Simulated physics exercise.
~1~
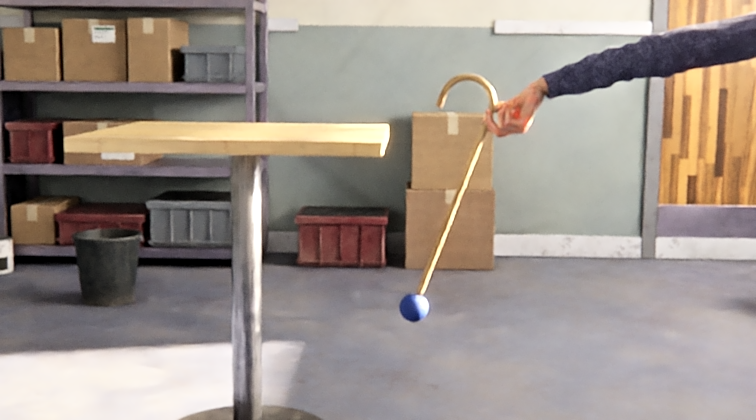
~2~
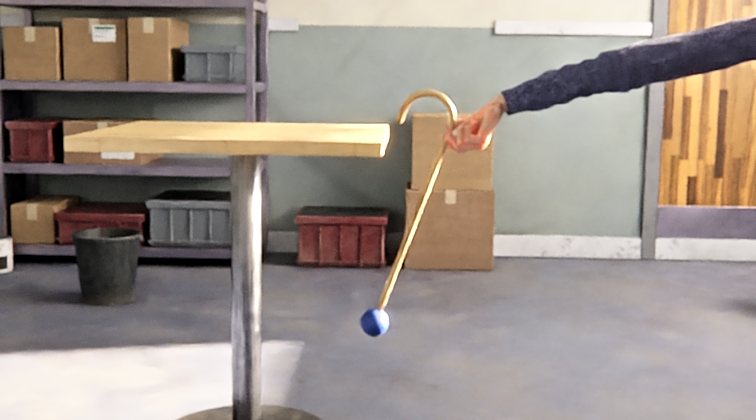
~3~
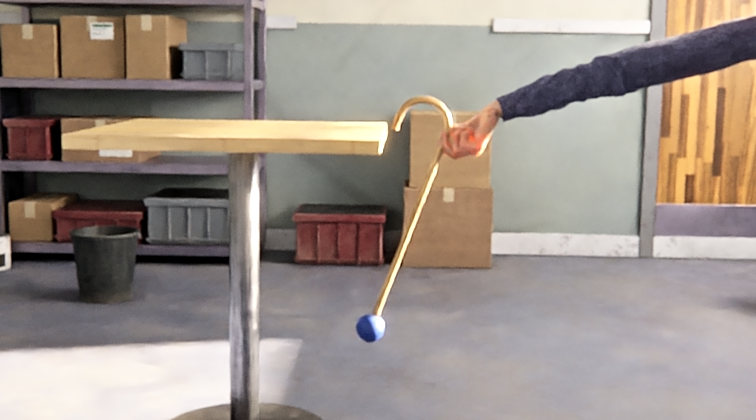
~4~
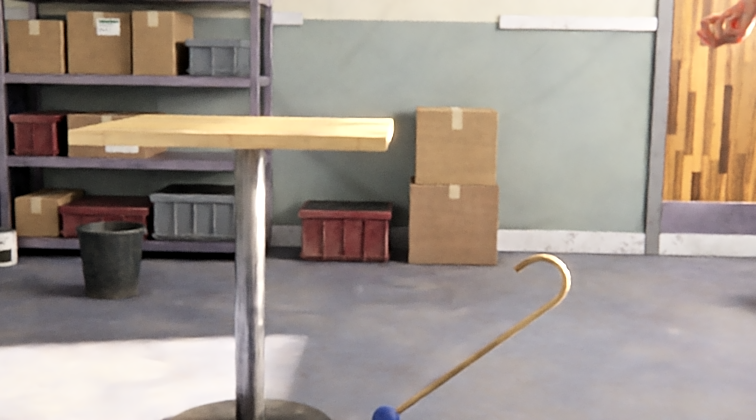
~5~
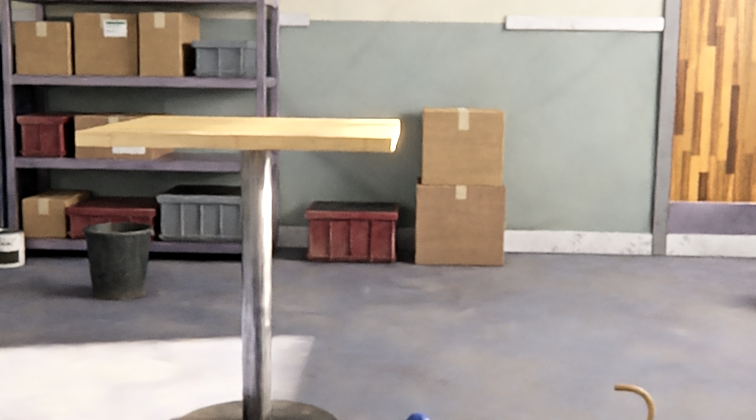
A blue-ended ladle with a hooked handle moves left to a table's edge, drops when the hand releases it, and falls to the floor.
